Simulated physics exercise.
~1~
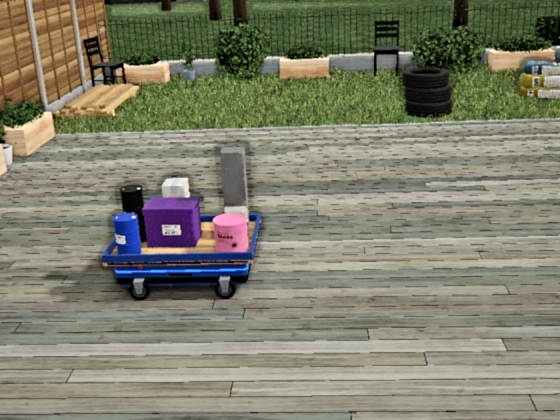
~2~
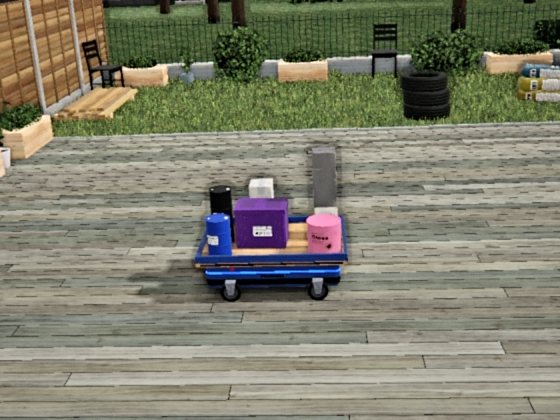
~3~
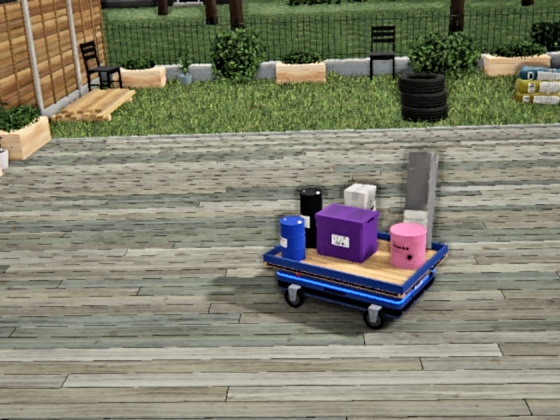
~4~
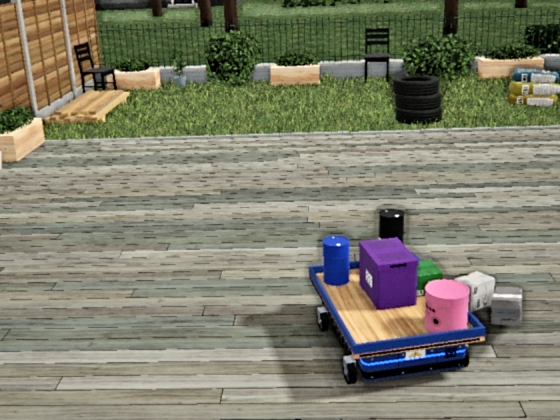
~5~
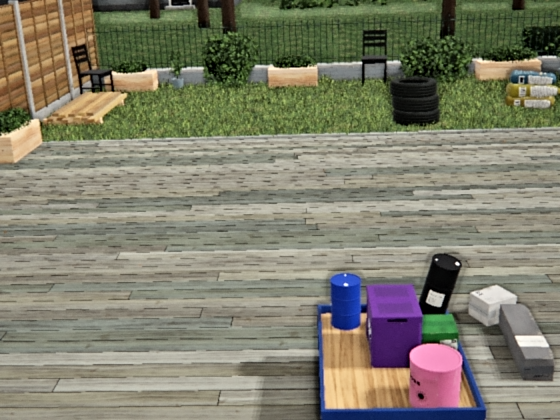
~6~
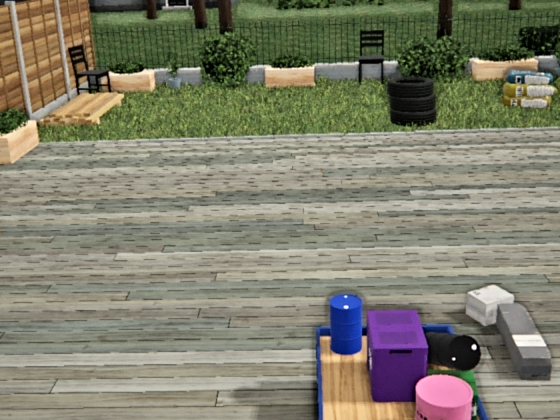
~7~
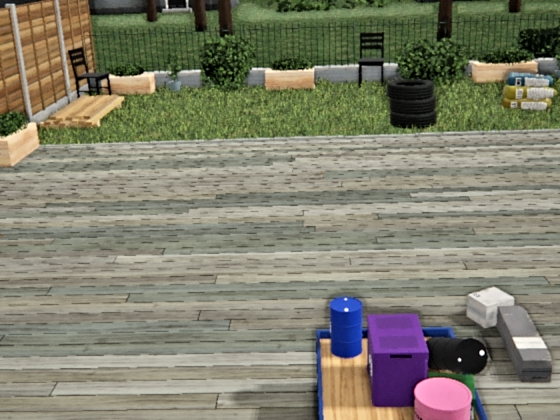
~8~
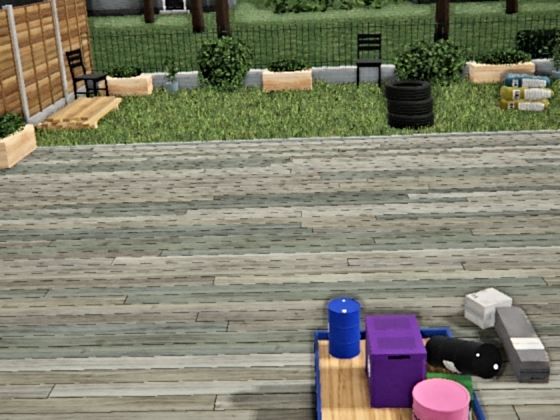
At first, a blue-edged cart carrying a purple tote, a blue canister, a black canister, a pink pail, a white parcel and a tall grey box rolls right across wooden decking. As it begins turning toward the viewer, the grey box leans. The box and the white parcel then go over the side, and a green parcel shows behind the tote. The cart heads down the view and stops while the black canister tips and falls onto its side. Finally, the canister lies across the cart beside the upright tote, with the box and white parcel on the decking.
